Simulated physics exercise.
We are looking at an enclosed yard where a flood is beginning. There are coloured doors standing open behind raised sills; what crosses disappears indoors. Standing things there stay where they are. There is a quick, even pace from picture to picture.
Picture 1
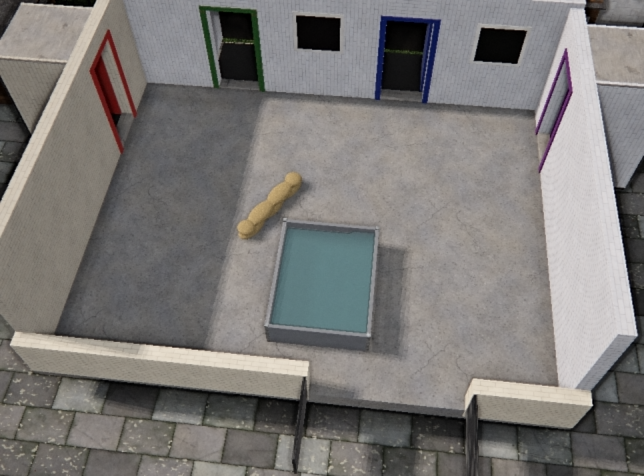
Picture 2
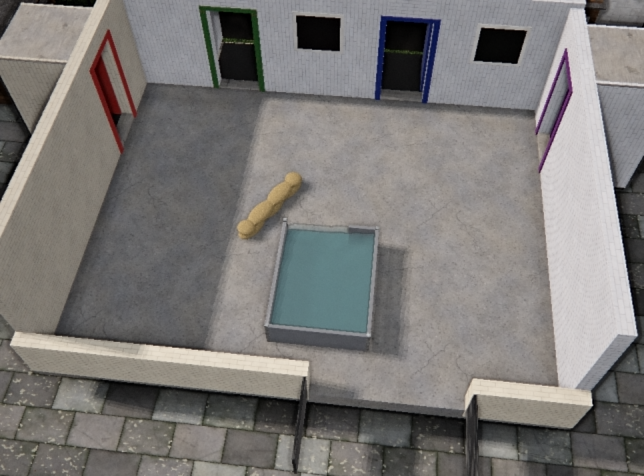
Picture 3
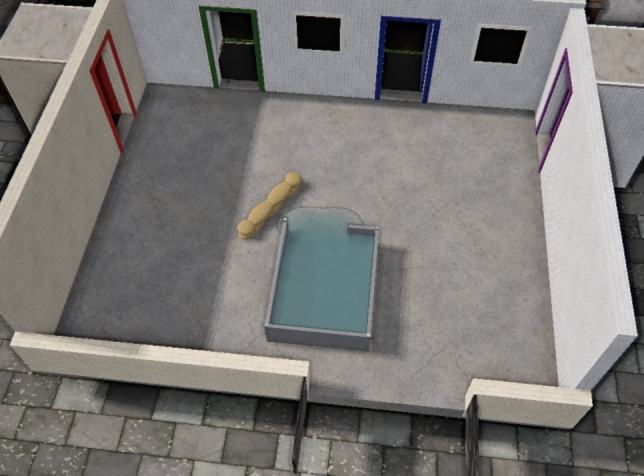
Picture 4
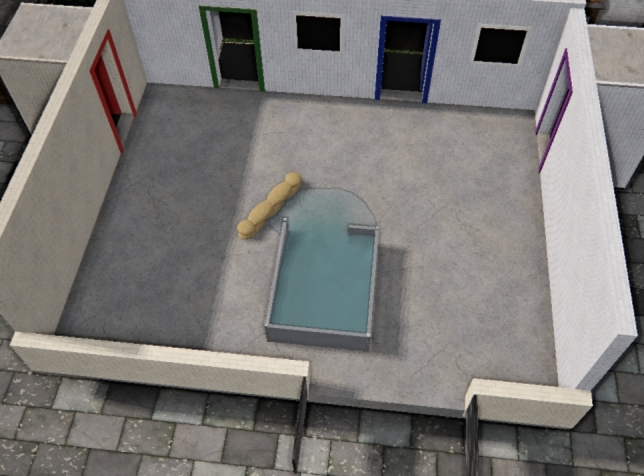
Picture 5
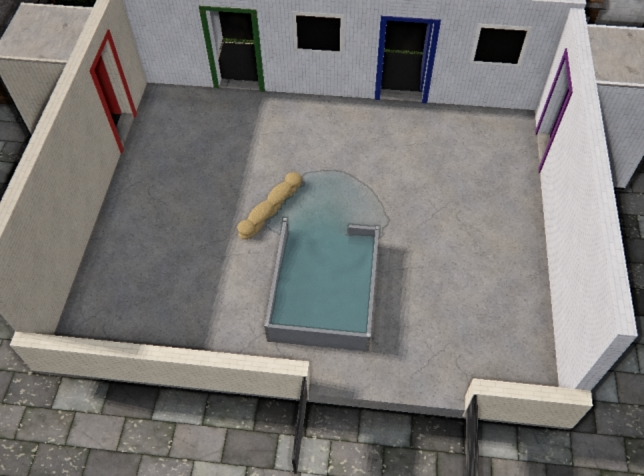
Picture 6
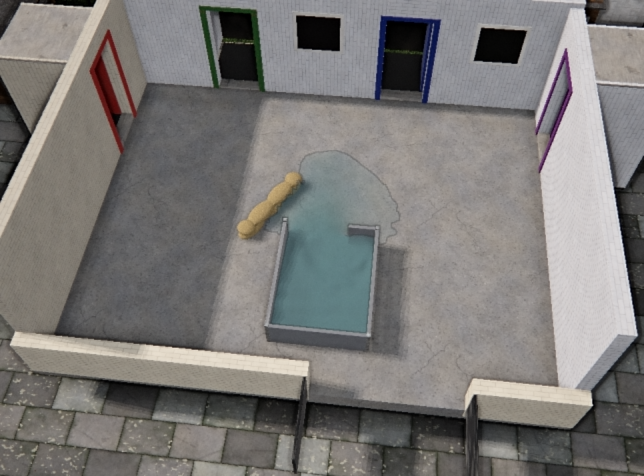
At first, still water fills a rectangular tank in a walled yard, with a lumpy tan barrier lying near its far left corner. Then a gap opens in the tank's far side and water pours out, spreading across the grey floor in a thin, widening fan that reaches past the barrier's upper end.
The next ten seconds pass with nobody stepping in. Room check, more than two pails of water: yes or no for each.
Red door, no; blue door, yes; green door, no; purple door, no.
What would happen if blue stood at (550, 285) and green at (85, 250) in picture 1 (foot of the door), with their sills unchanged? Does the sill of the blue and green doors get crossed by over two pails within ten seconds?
The blue door falls short, while the green door falls short.
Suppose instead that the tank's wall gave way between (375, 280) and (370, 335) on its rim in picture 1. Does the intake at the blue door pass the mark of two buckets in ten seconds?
I'd say the blue door stays shy of the line.
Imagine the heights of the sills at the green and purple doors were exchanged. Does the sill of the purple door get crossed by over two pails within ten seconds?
The purple door tops the limit.
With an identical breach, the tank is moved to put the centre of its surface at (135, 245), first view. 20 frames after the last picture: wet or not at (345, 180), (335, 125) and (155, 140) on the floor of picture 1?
In the order asked: Not reached, not reached, reached by the flood.
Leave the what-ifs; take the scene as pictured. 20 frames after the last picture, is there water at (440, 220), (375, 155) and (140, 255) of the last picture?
First spared, then swamped, then spared.
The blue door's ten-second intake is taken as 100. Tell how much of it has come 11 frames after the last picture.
Near 0 in a hundred.
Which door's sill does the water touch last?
The door marked red.
A moment on, water covers 15 % of the floor; the red door not reached, the blue door not reached, the green door not reached, the purple door not reached.
Next, water covers 20 % of the floor; the red door not reached, the blue door under two buckets in, the green door not reached, the purple door not reached.
Then, water covers 30 % of the floor; the red door not reached, the blue door over two buckets in, the green door wet at the sill, nothing in, the purple door not reached.
Later, water covers 50 % of the floor; the red door wet at the sill, nothing in, the blue door over two buckets in, the green door wet at the sill, nothing in, the purple door under two buckets in.
In the end, water covers 80 % of the floor; the red door wet at the sill, nothing in, the blue door far over two buckets in, the green door wet at the sill, nothing in, the purple door under two buckets in.
